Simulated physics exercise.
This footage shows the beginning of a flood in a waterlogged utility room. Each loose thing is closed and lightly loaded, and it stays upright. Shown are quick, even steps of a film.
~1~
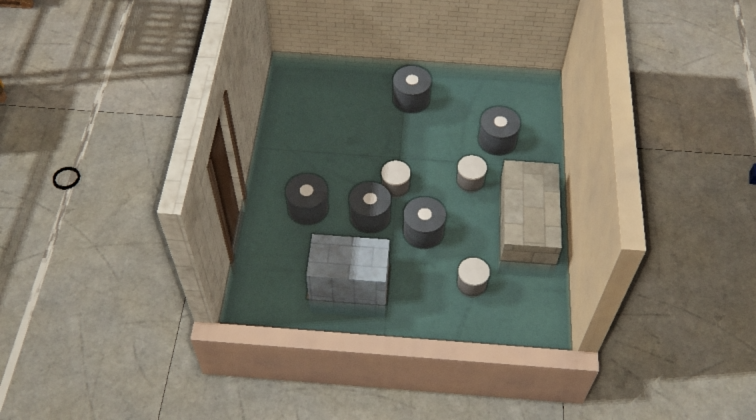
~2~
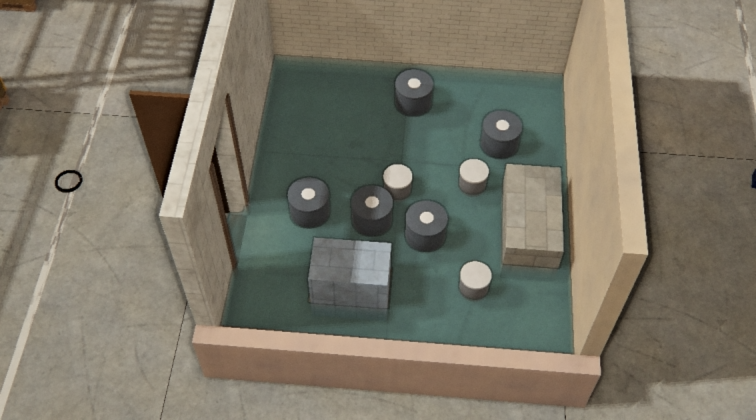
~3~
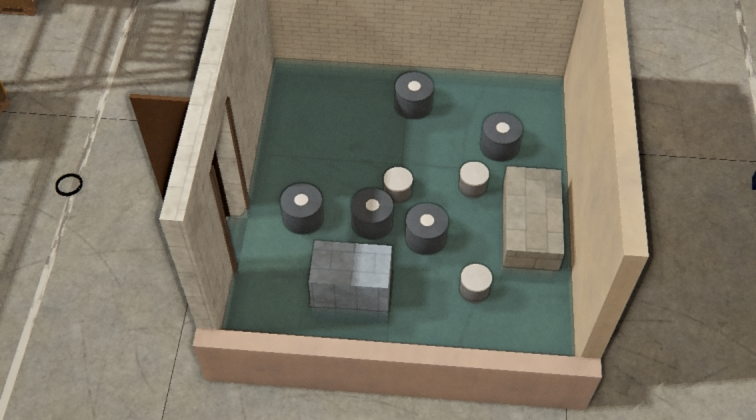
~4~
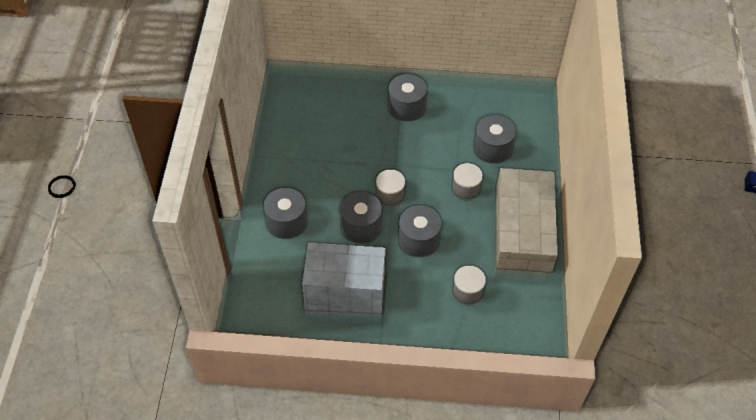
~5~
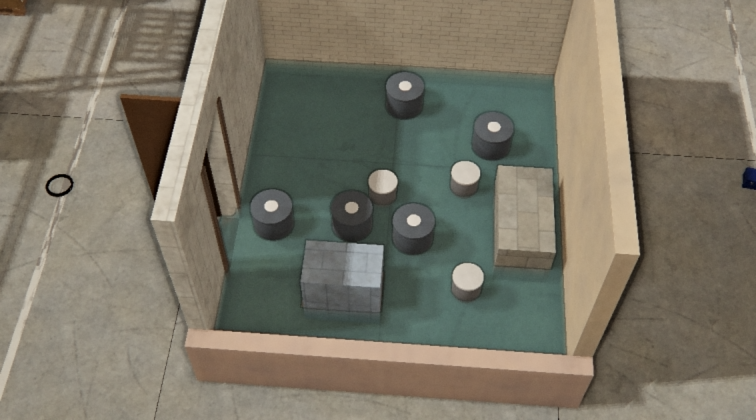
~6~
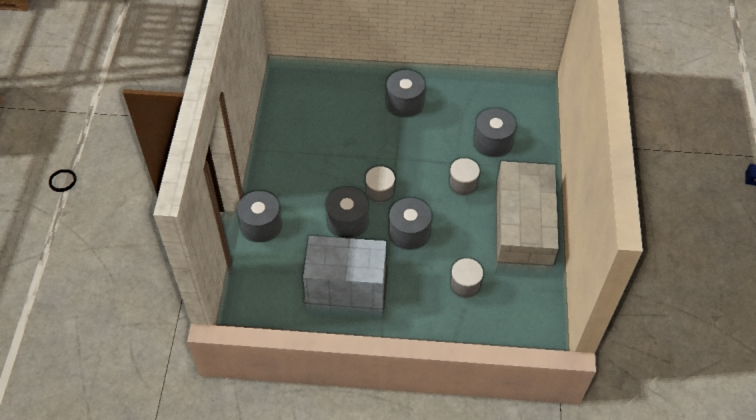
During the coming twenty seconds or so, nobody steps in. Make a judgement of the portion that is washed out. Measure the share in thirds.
Honestly, the part swept out lands in the middle band of thirds.
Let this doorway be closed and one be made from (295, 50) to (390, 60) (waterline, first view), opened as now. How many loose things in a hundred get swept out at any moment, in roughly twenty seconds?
Roughly 90 in a hundred.
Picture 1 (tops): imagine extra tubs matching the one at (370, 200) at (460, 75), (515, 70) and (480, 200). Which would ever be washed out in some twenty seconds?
Outcome for each, listed in order: Does not leave, does not leave, does not leave.
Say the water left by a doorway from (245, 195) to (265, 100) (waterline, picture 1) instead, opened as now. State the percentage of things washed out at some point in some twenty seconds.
About 100 per cent.
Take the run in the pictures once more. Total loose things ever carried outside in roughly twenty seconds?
Count: 4.
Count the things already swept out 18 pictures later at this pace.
2.
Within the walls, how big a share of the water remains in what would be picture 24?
Estimate: About 72 %.
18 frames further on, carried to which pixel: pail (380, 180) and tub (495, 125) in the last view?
First near (259, 218), second near (458, 140).
A moment on, 1 of 8 are out; 7 afloat.
Next, 2 of 8 are out; 6 afloat.
Later, 4 of 8 are out; 4 afloat.
In the end, 4 of 8 are out; 4 afloat.
